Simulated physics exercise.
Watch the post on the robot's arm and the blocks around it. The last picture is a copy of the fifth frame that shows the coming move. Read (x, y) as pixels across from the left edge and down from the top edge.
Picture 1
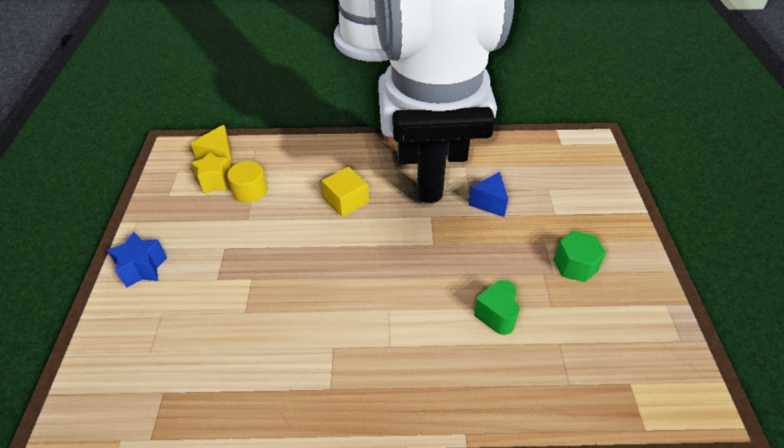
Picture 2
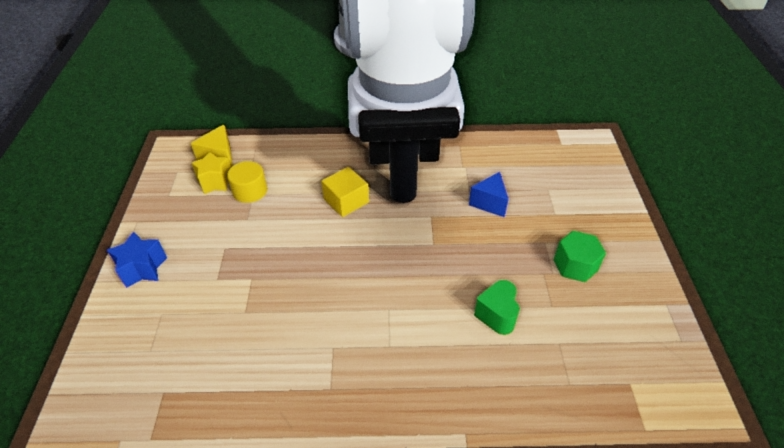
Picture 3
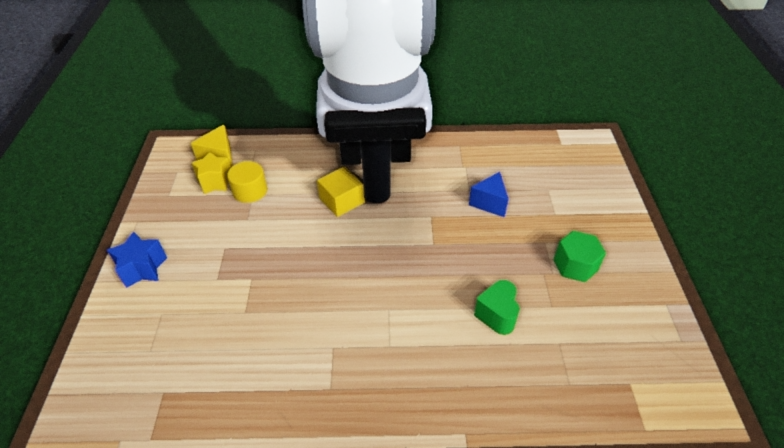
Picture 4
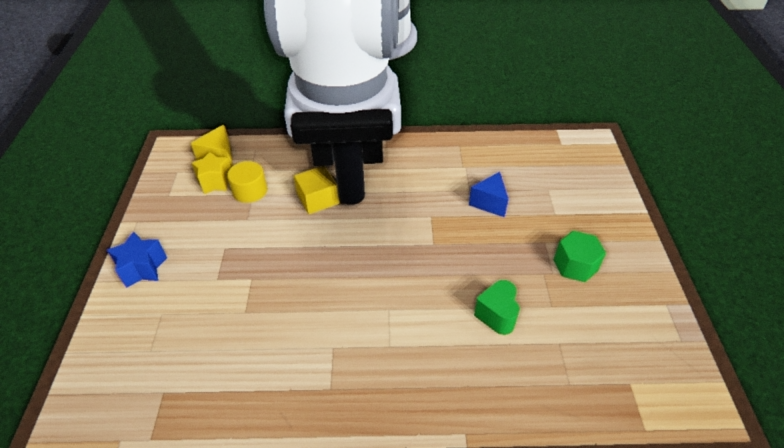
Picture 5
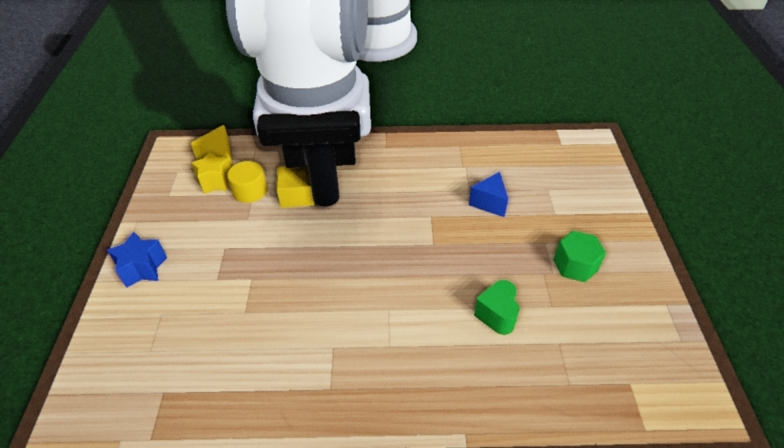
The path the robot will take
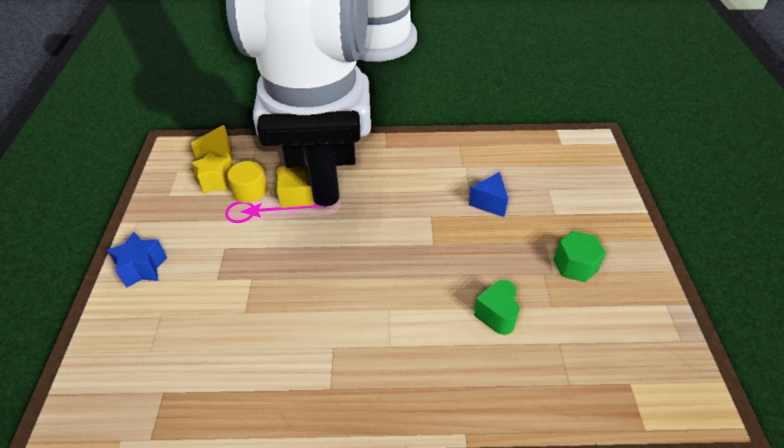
On a wooden tabletop, a robot arm moves left to a yellow square block and pushes it toward other yellow blocks.
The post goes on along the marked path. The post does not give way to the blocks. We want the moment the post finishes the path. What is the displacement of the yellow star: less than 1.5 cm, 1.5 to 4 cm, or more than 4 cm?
The block shifts less than 1.5 cm.
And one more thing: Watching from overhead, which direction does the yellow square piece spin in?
It spins clockwise.
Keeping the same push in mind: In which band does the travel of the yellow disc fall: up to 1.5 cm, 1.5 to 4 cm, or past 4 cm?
My estimate: In the 1.5 to 4 cm range.
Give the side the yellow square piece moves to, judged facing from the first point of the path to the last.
Shifts right.
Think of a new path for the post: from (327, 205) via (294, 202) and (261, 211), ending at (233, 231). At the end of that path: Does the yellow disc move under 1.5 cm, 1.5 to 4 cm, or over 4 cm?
Displaced 1.5 to 4 cm.
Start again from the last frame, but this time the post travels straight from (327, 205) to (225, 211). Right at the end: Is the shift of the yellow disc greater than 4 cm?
No, it doesn't check out.
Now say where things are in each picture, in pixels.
In the first picture, tip of the post (430, 194), middles of tops, yellow star (209, 163), yellow disc (245, 172), yellow square piece (344, 182).
In the second picture, post (403, 194), nothing pushed.
In the third picture, post (377, 195), yellow square piece (340, 181).
In the fourth picture, post (352, 196), yellow square piece (315, 180).
In the fifth picture, post (326, 197), yellow star (209, 163), yellow disc (245, 172), yellow square piece (294, 176).
The line goes in a line from (327, 205) to (240, 212).
On the path given first. One third of the way, post (297, 200); yellow disc (239, 169); yellow square piece (277, 172), turned 40° clockwise.
Two thirds of the way, post (267, 202); yellow star (201, 163); yellow disc (232, 163); yellow square piece (268, 169), turned 85° clockwise.
At the end, post (238, 204); yellow star (201, 163); yellow disc (232, 163); yellow square piece (267, 169), turned 85° clockwise.
